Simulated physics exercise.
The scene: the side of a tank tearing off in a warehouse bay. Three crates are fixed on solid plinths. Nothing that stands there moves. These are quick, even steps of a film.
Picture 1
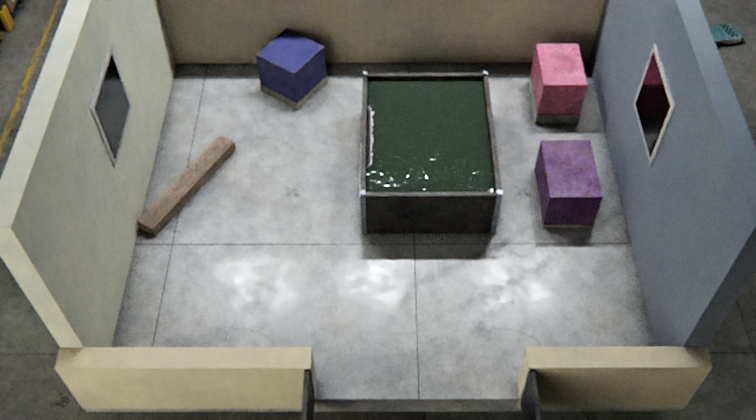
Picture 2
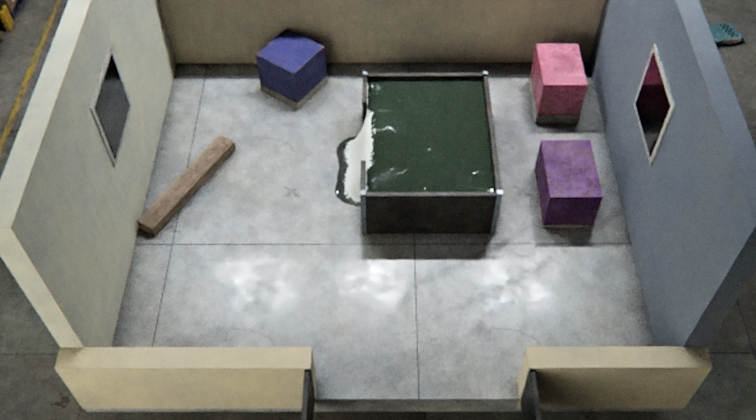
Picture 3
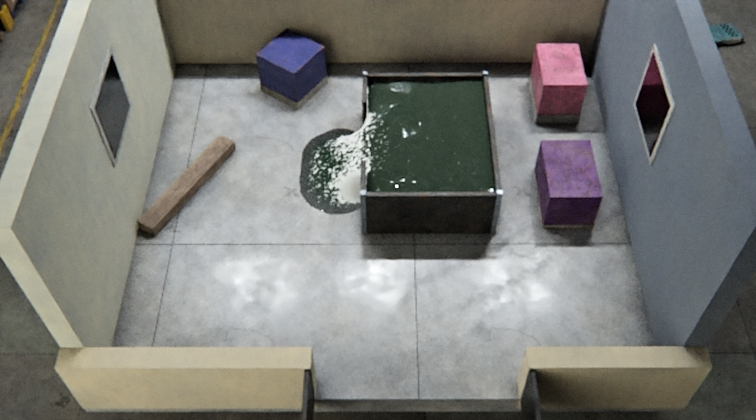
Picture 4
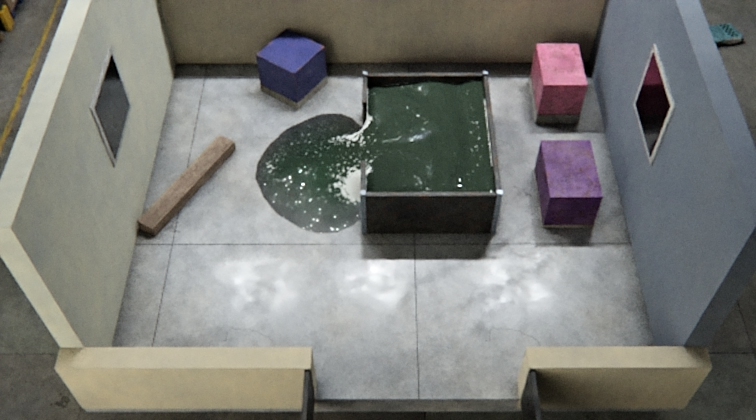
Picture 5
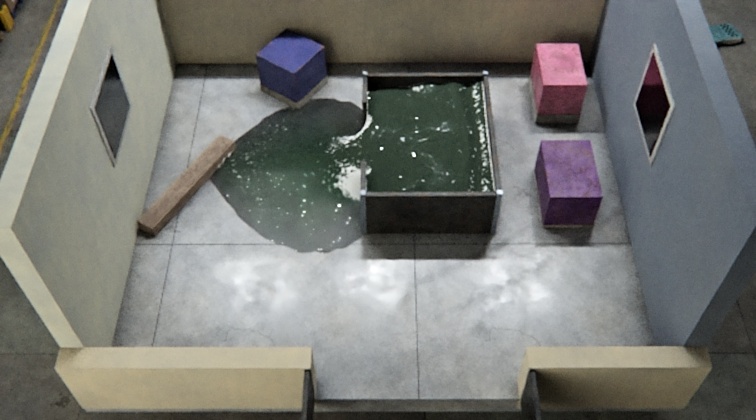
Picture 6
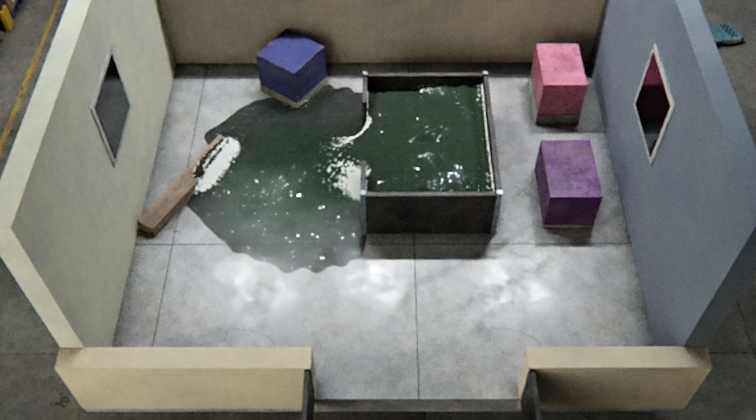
A dark tank of green water opened on its left side, and the water poured out across the gray floor, spreading left around the blue block and against the wooden plank.
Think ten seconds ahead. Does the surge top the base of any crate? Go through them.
The blue crate is soaked; the pink crate keeps dry; the purple crate is soaked.
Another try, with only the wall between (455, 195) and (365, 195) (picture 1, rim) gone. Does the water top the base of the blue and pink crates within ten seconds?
One by one: Blue crate remains dry, pink crate is safe.
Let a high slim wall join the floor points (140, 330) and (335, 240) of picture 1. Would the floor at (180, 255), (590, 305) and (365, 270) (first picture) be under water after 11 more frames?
One after the other: Awash, not flooded, free of water.
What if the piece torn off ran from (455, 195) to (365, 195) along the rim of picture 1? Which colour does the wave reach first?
It is the purple one.
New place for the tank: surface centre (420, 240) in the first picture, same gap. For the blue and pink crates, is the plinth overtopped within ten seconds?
Blue ends up wet, pink escapes it.
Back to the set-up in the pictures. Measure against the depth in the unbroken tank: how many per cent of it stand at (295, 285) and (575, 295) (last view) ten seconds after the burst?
In turn 10 and 12 in a hundred.
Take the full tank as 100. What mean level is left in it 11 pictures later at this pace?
Roughly 52 per cent.
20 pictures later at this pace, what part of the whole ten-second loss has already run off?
Some 0 per cent.
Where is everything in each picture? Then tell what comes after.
In the first frame, still water in the open tank at (428, 135).
In the second frame, the front is at (350, 200), out from the gap at (367, 156).
In the third frame, the front is at (309, 193), out from the gap at (367, 159).
In the fourth frame, the front is at (264, 182), out from the gap at (367, 159).
In the fifth frame, the front is at (216, 172), out from the gap at (367, 159).
In the sixth frame, water pours out at (367, 158) and has run to (192, 200).
A moment on, water covers 35 % of the floor; the blue crate water round its plinth, the pink crate not reached, the purple crate not reached.
Next, water covers 40 % of the floor; the blue crate water round its plinth, the pink crate not reached, the purple crate not reached.
Then, water covers 55 % of the floor; the blue crate water round its plinth, the pink crate not reached, the purple crate not reached.
Later, water covers 90 % of the floor; the blue crate water round its plinth, the pink crate water round its plinth, the purple crate water round its plinth.
In the end, water covers 100 % of the floor; the blue crate was topped, the pink crate stayed above the water, the purple crate was topped.
